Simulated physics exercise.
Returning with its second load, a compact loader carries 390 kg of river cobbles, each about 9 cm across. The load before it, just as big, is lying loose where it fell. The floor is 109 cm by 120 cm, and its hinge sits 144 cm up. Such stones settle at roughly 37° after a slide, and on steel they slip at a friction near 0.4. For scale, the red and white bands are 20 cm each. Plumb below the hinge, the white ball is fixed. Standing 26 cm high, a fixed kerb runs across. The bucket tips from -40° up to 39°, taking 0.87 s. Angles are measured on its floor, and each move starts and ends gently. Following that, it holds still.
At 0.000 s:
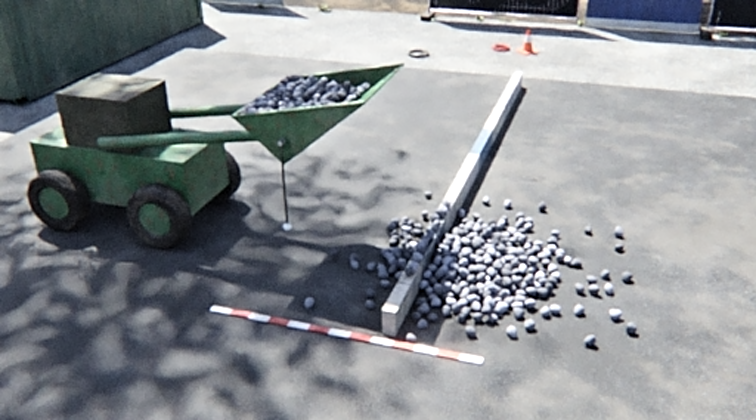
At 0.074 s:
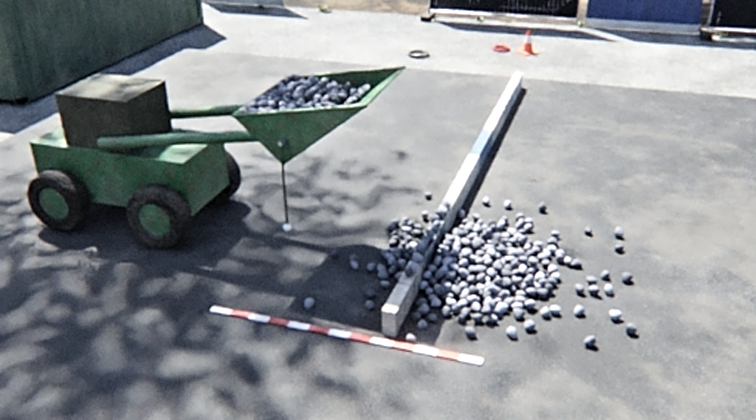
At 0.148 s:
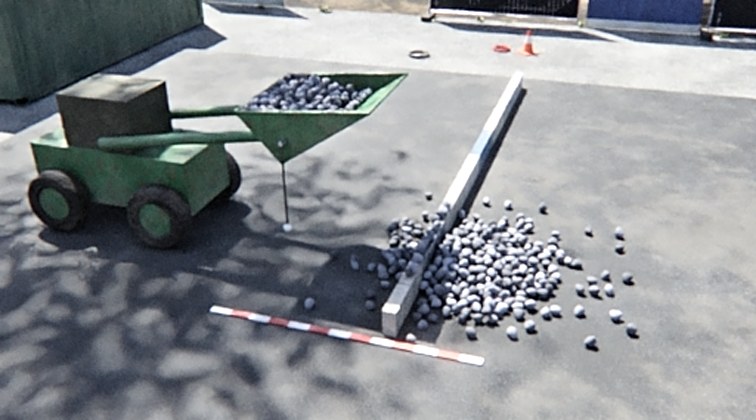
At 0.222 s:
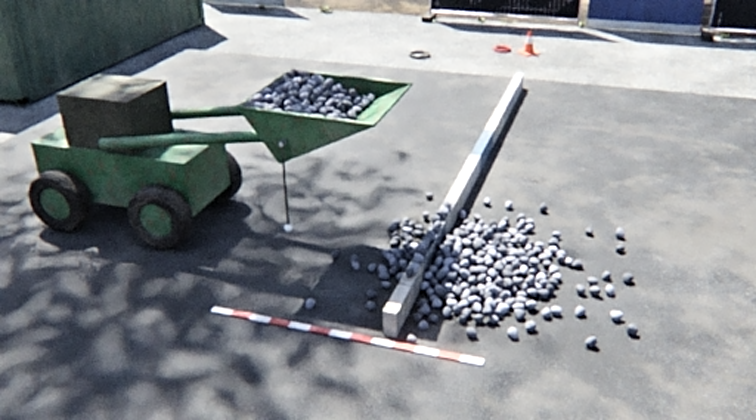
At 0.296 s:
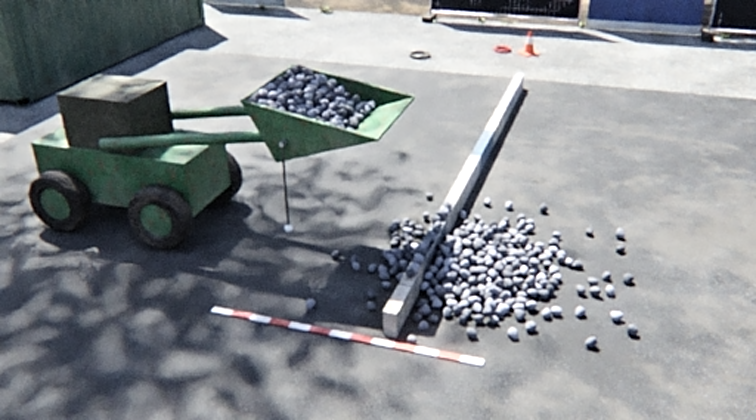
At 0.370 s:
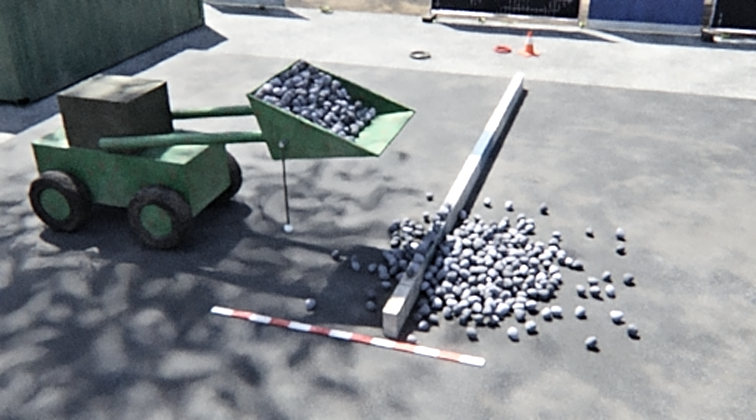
Green loader slowly tilting its raised bucket of grey stones forward, lip lowering rightward, beside a kerb and scattered stone pile.
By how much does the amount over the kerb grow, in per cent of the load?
About 10 per cent.
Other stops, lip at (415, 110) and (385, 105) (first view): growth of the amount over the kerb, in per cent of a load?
Roughly 100 and 35 percent, in that order.
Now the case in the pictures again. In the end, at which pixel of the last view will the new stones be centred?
I'd say close to (400, 248).
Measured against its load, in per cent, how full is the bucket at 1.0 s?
95 % still inside.
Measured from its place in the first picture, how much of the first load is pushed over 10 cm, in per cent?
Close to 10 per cent.
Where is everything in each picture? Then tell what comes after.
In the first picture, the bucket is at -40°, its lip at (365, 103); the top of the load is at (313, 86). The earlier load is highest near (431, 231), 31 cm above ground level, 16 % on this side of the kerb, 83 % over the kerb.
In the second picture, lip at (366, 106), floor tilted -38°, highest stones at (310, 85); the stones move at 0.2 m/s on average.
In the third picture, lip at (370, 114), floor tilted -34°, highest stones at (304, 84); the stones move at 0.3 m/s on average.
In the fourth picture, the bucket is at -27°, its lip at (375, 125); the top of the load is at (292, 81); the stones move at 0.4 m/s on average.
In the fifth picture, the bucket is at -19°, its lip at (378, 140); the top of the load is at (292, 76); the stones move at 0.5 m/s on average.
In the sixth picture, the bucket is at -9°, its lip at (379, 156); the top of the load is at (297, 73); the stones move at 0.5 m/s on average.
After 0.6 s the floor is at 26°; in per cent of one load, 100 in the bucket, 16 on this side of the kerb, 83 over the kerb; the foremost stones are at (616, 287).
After 1.0 s the floor is at 39°; in per cent of one load, 95 in the bucket, 22 on this side of the kerb, 83 over the kerb; the foremost stones are at (616, 287).
After 1.3 s the floor is at 39°; in per cent of one load, 30 in the bucket, 85 on this side of the kerb, 84 over the kerb; the foremost stones are at (616, 287).
After 4.1 s the floor is at 39°; in per cent of one load, 0 in the bucket, 106 on this side of the kerb, 93 over the kerb; the foremost stones are at (616, 287). Net gain over the kerb, 10.
